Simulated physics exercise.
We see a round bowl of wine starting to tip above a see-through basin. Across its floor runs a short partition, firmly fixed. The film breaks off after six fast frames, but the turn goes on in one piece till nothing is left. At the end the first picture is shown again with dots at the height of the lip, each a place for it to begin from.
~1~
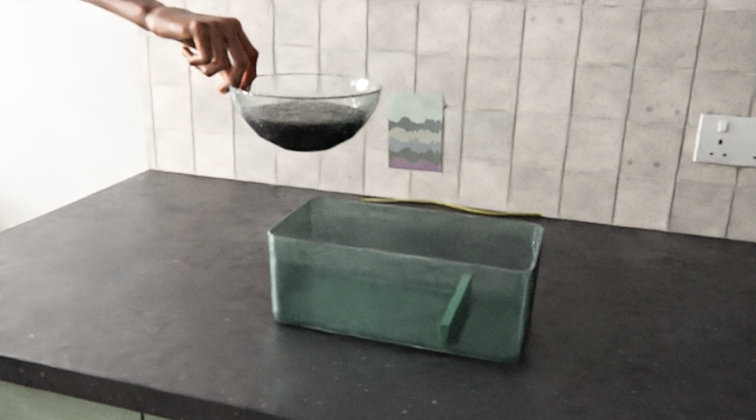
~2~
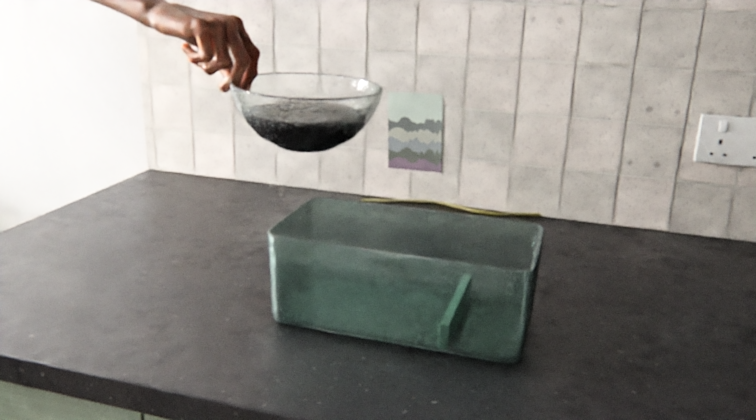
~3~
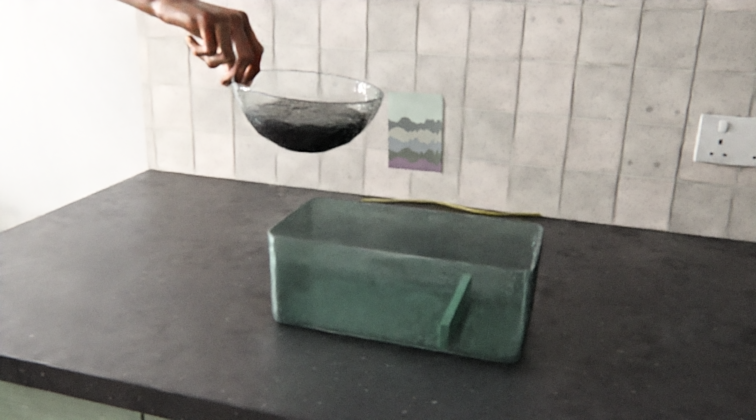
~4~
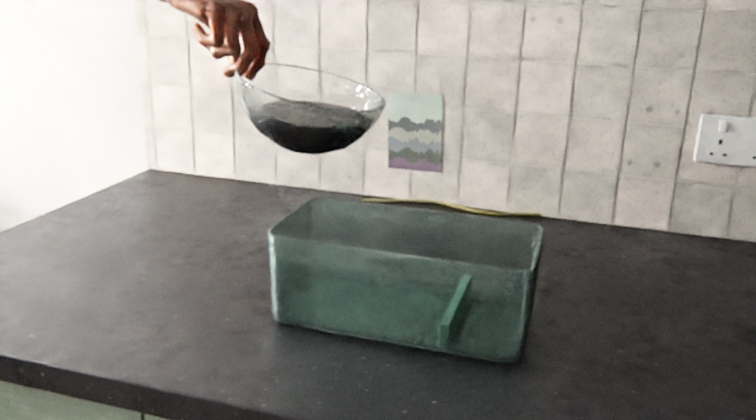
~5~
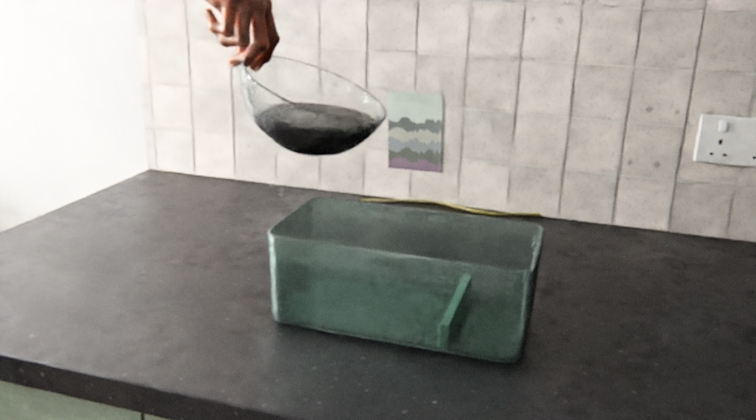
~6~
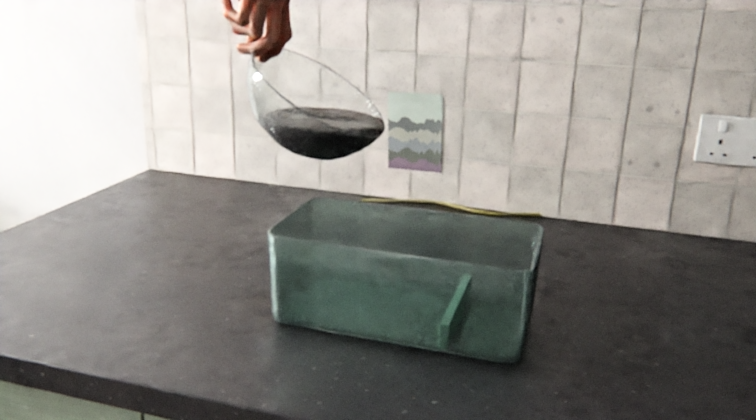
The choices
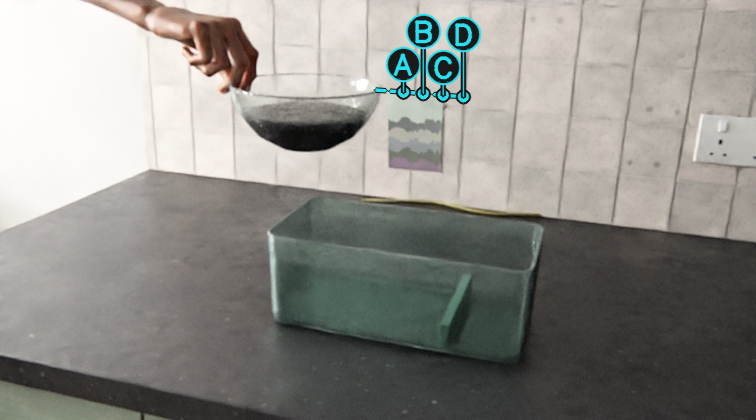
A hand held a round glass bowl of dark liquid above a see-through greenish basin with a short partition inside, then gradually tilted it to the right until the liquid reached the lip.
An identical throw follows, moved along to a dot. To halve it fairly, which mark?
The answer is dot C.
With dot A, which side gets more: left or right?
The left side.
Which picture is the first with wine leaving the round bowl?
In picture 6.
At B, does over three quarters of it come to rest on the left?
No, it does not.
On the marked copy, A at (403, 92); B at (423, 93); C at (443, 95); D at (463, 96).
Choosing A, about 93 % ends left of the wall and 6 % right of it.
Choosing B, about 70 % ends left of the wall and 29 % right of it.
Choosing C, about 48 % ends left of the wall and 52 % right of it.
Choosing D, about 35 % ends left of the wall and 64 % right of it.
